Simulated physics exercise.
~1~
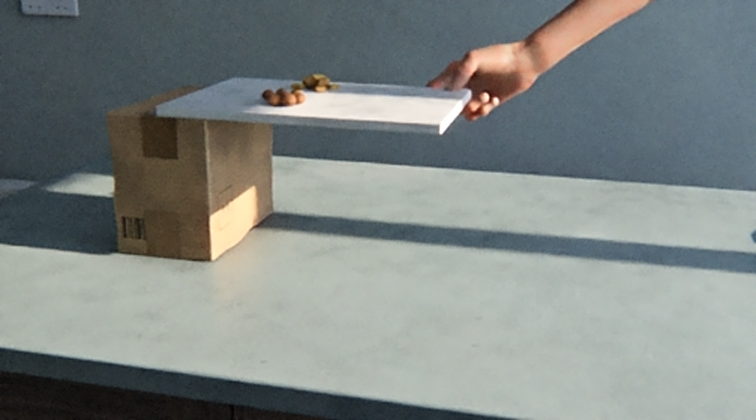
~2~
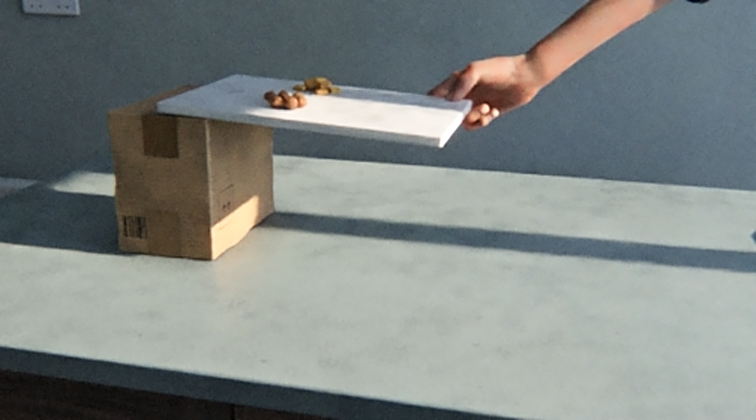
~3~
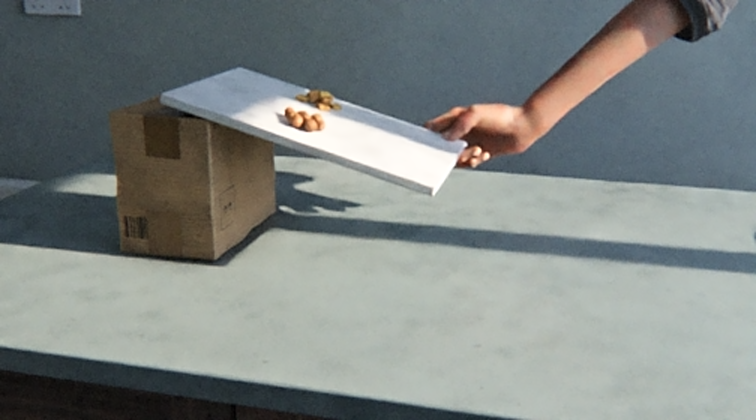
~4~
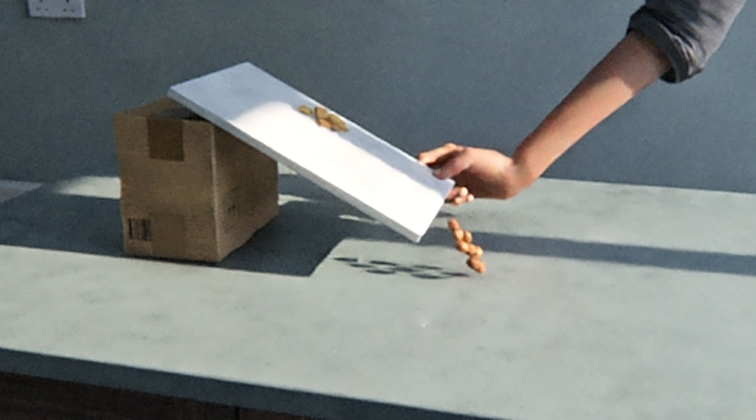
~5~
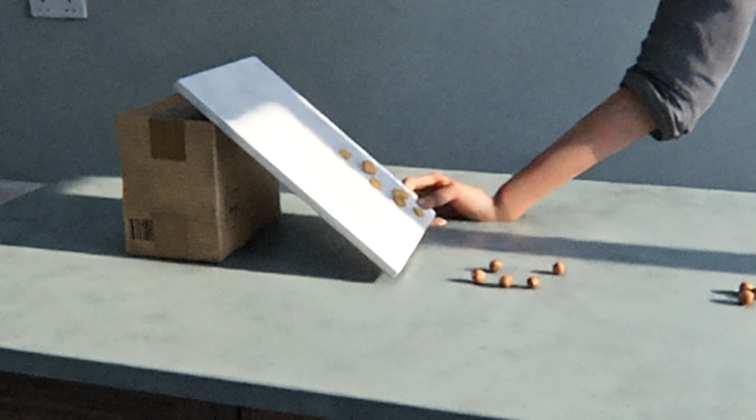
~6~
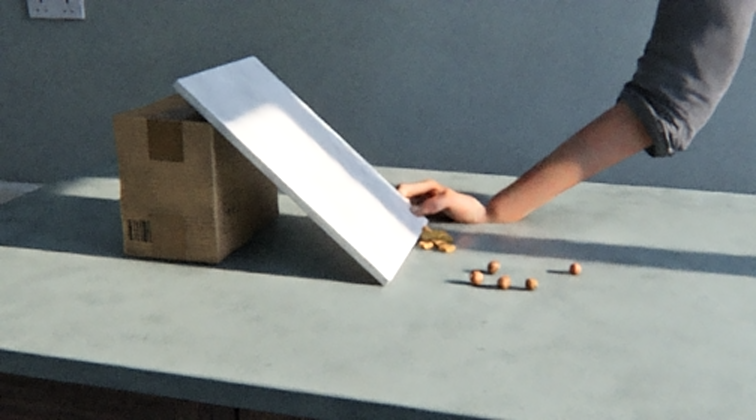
A hand lowers a white board's end until round brown nuts, then yellowish pieces, slide off.
